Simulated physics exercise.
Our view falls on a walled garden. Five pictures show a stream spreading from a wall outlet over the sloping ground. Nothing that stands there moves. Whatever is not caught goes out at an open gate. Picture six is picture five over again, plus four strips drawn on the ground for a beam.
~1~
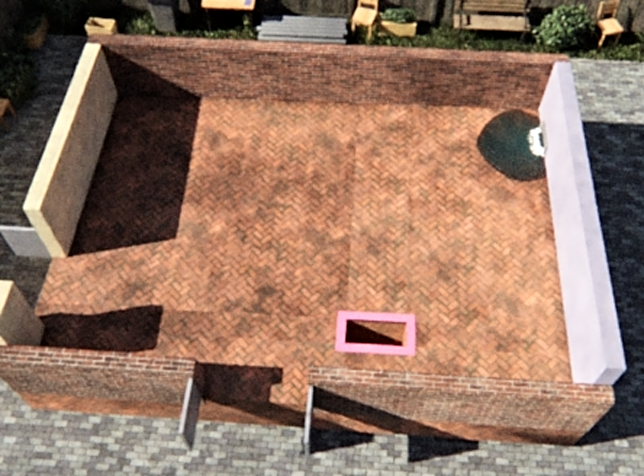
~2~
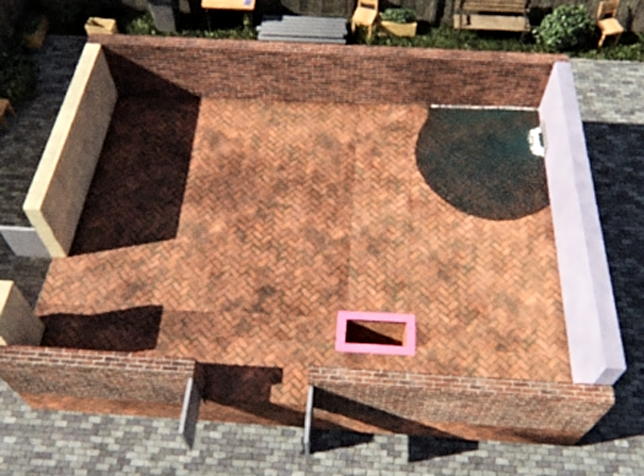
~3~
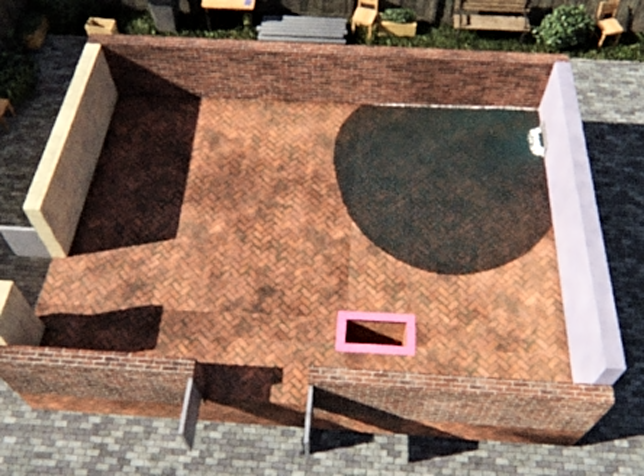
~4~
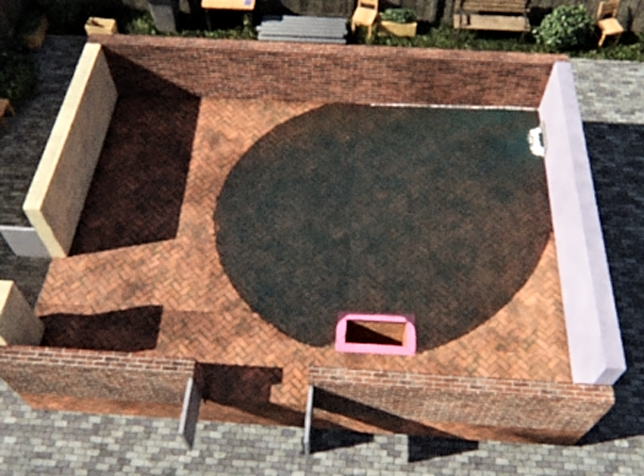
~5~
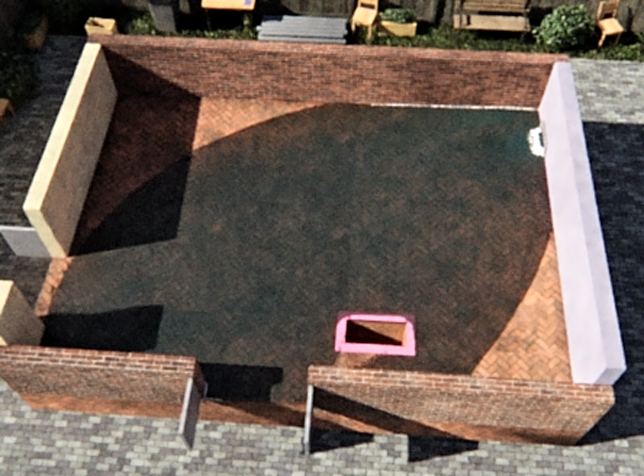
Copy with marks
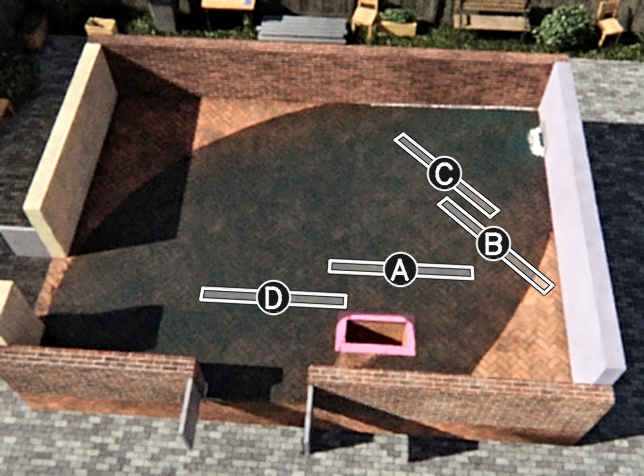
The footage shows a brick-paved walled garden from above as a dark wet patch spreads from an outlet at the right wall, widening leftward and downward, surrounding the pink-framed drain, then covering most of the paving toward the left openings.
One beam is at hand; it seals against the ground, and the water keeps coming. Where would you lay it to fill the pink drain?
D works best here.
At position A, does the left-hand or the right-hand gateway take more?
More leaves on the left.
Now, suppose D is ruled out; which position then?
C it is.
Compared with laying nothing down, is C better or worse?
It is worse.
On the marked copy, A from (329, 266) to (472, 273); B from (442, 201) to (548, 289); C from (399, 137) to (494, 213); D from (201, 293) to (345, 301).
With A, next to none of the stream goes into the pink drain, about 99 % out by the gates.
With B, next to none of the stream goes into the pink drain, about 99 % out by the gates.
With C, about 12 % of the stream goes into the pink drain, about 88 % out by the gates.
With D, about 18 % of the stream goes into the pink drain, about 82 % out by the gates.
